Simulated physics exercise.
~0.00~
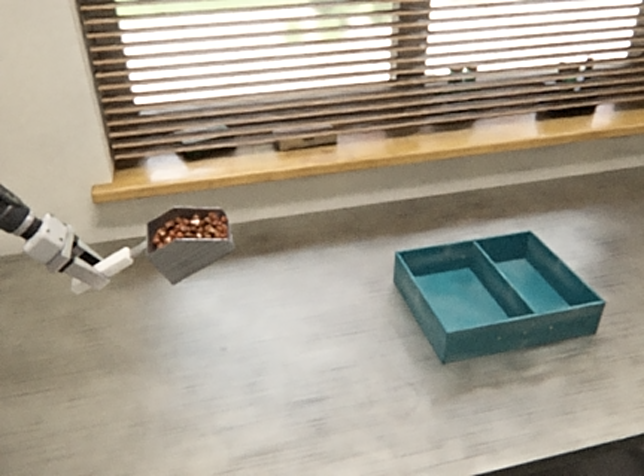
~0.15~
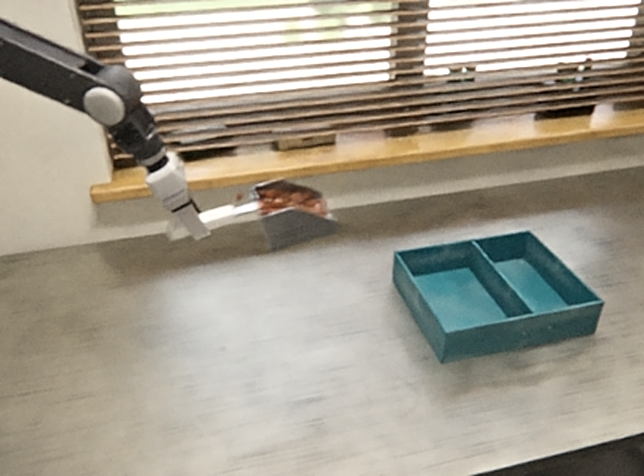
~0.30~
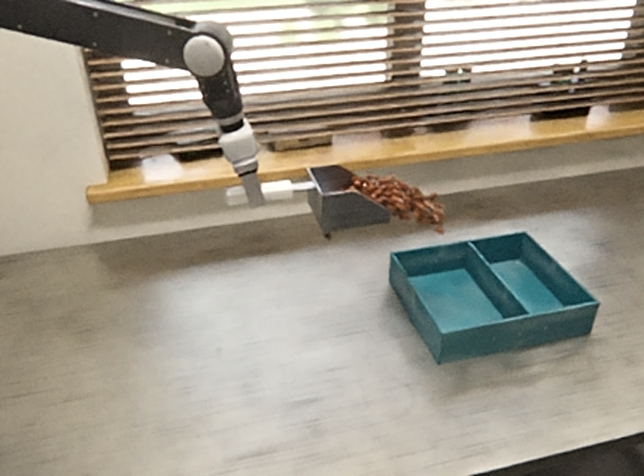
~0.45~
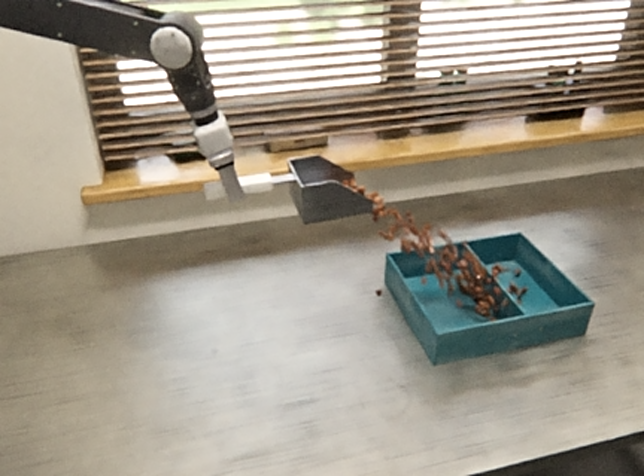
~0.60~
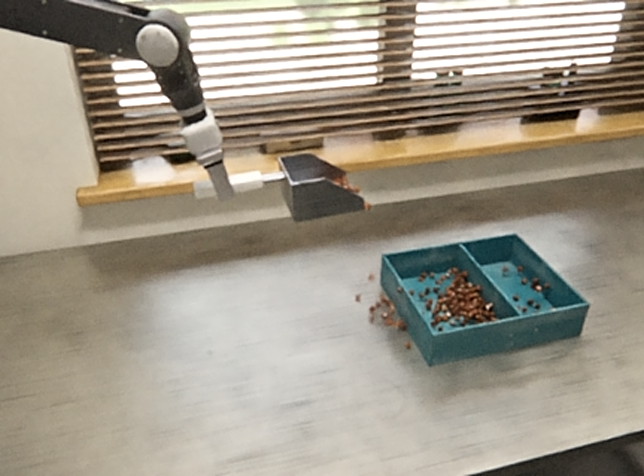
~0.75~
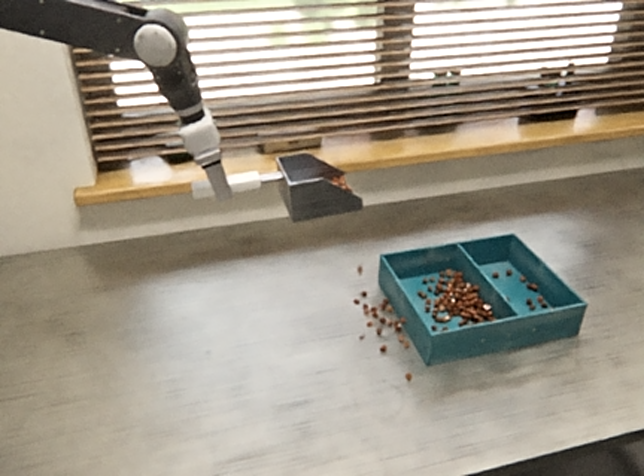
The video shows a robot arm carrying a dark scoop of brown pellets rightward, then flinging them toward a teal divided bin before drawing back slightly. Most land in the left compartment, with some in the right, some scattered on the table, and a few still in the scoop.
